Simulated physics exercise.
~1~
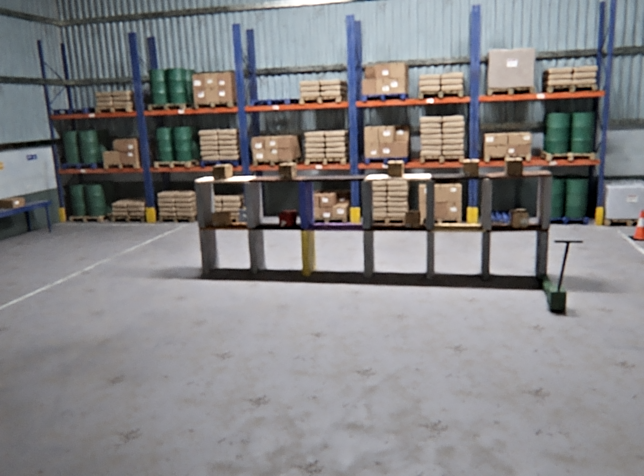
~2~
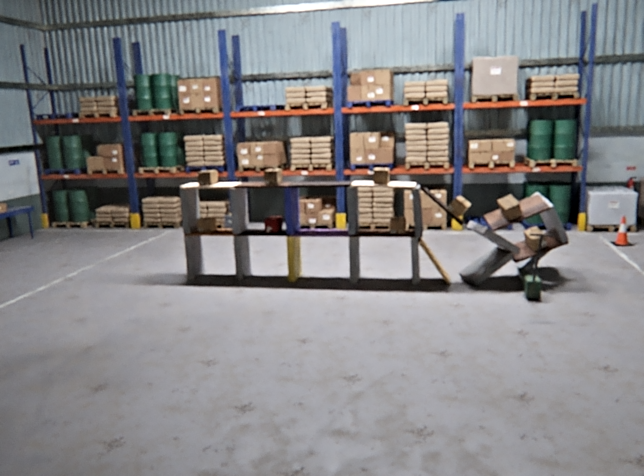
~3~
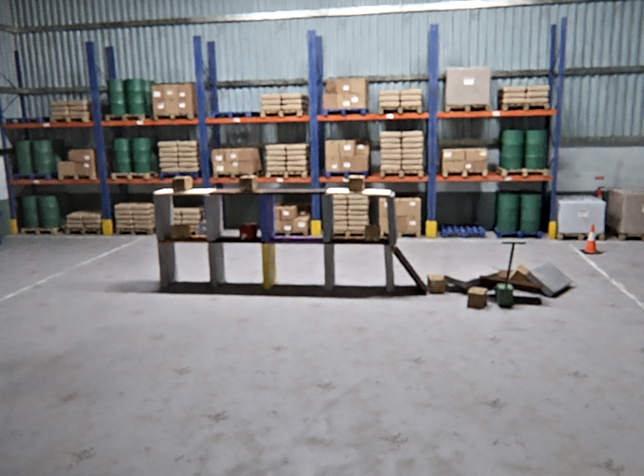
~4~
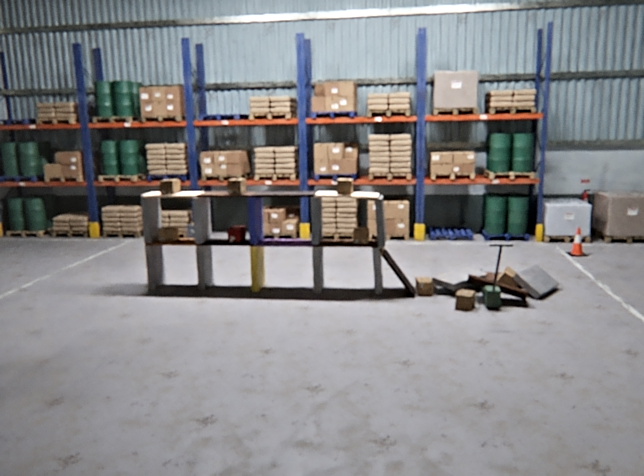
To begin with, a long two-tier rack of boards and grey uprights stands in a warehouse, small boxes on top and a green jack with a tall handle at its right end. The jack moves left into the foot of the rack, and the right-hand section gives way, its uprights leaning and its boards and boxes tumbling. The pieces then drop to the floor in a low heap around the jack, while the view pans slightly right. At the end, the heap lies still, one board slants against the remaining rack, and the red carton, purple board and yellow upright remain in place.
